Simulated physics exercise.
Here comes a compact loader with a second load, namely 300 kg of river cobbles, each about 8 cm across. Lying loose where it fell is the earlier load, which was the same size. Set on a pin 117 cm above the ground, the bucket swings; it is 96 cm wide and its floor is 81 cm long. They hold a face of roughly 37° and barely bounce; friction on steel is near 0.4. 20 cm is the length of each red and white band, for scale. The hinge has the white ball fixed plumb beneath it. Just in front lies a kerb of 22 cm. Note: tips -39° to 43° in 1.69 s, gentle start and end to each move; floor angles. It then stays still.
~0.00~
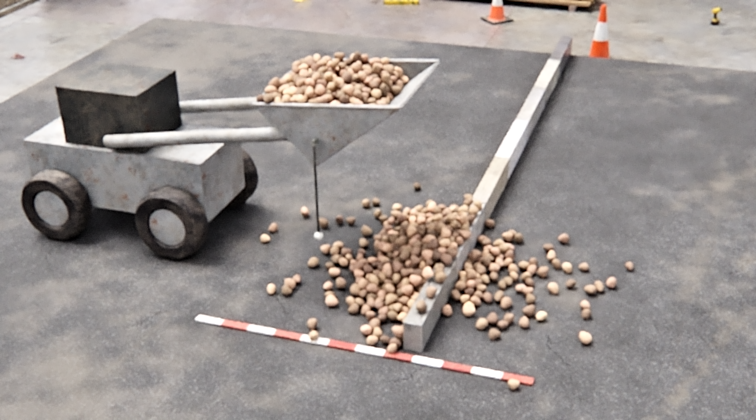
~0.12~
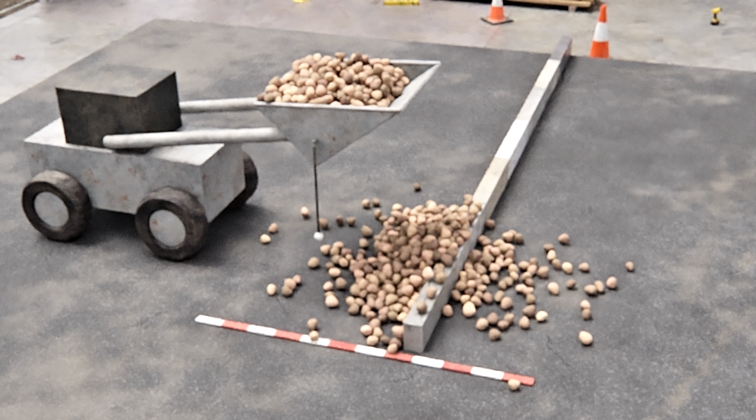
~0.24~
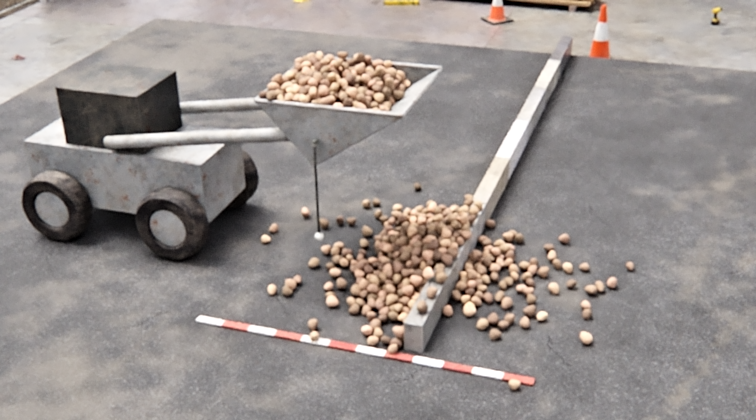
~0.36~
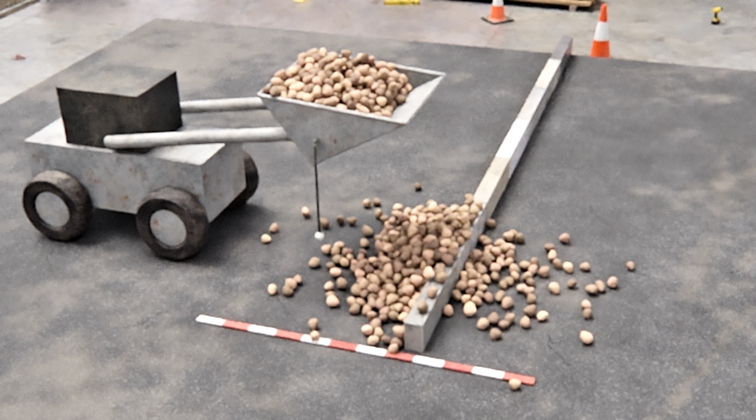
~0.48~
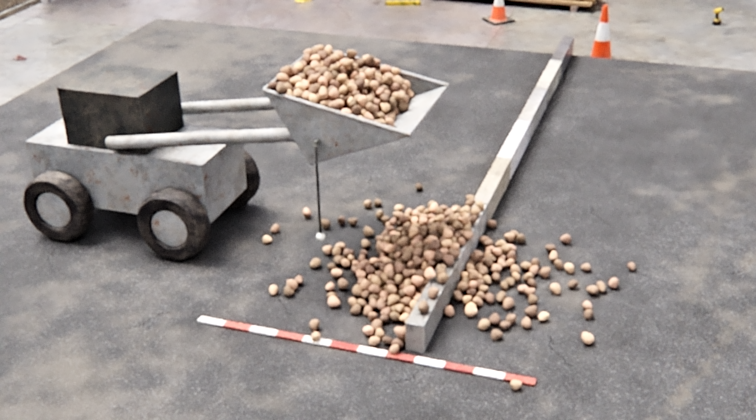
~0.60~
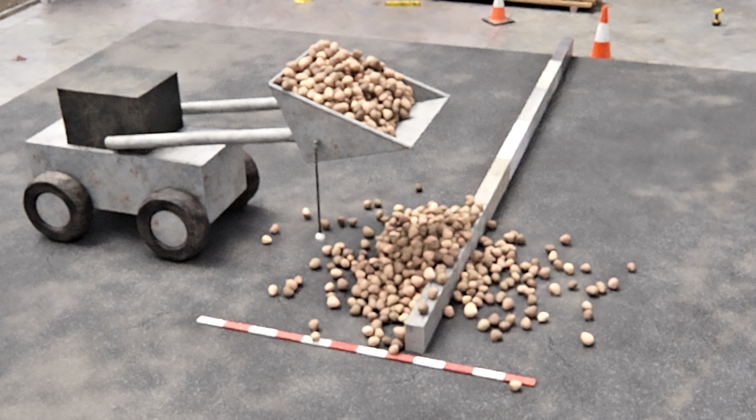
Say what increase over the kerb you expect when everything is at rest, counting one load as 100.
Some 32 per cent is added.
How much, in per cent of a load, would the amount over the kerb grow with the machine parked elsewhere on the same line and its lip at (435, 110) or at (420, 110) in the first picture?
Around 90 percent, then around 60 percent.
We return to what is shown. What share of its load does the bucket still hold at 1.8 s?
Roughly 15 parts in a hundred of the load.
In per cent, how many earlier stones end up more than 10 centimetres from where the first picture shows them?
15 per cent.
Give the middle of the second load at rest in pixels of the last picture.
I'd say close to (432, 252).
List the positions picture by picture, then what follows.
In the first frame, the bucket is at -39°, its lip at (400, 108); the top of the load is at (356, 65). The earlier load is highest near (447, 232), 31 cm above ground level, 83 % on this side of the kerb, 17 % over the kerb.
In the second frame, lip at (401, 111), floor tilted -38°, highest stones at (354, 65); the stones move at 0.1 m/s on average.
In the third frame, lip at (403, 116), floor tilted -35°, highest stones at (336, 63); the stones move at 0.1 m/s on average.
In the fourth frame, the bucket is at -29°, its lip at (406, 124); the top of the load is at (326, 60); the stones move at 0.2 m/s on average.
In the fifth frame, the bucket is at -23°, its lip at (410, 135); the top of the load is at (319, 57); the stones move at 0.3 m/s on average.
In the sixth frame, the bucket is at -15°, its lip at (411, 148); the top of the load is at (317, 54); the stones move at 0.3 m/s on average.
After 1.3 s the floor is at 30°; in per cent of one load, 90 in the bucket, 93 on this side of the kerb, 17 over the kerb; the foremost stones are at (599, 294).
After 1.8 s the floor is at 43°; in per cent of one load, 17 in the bucket, 153 on this side of the kerb, 30 over the kerb; the foremost stones are at (599, 294).
After 2.1 s the floor is at 43°; in per cent of one load, 0 in the bucket, 156 on this side of the kerb, 45 over the kerb; the foremost stones are at (600, 295).
After 4.6 s the floor is at 43°; in per cent of one load, 0 in the bucket, 151 on this side of the kerb, 49 over the kerb; the foremost stones are at (607, 288). Net gain over the kerb, 32.
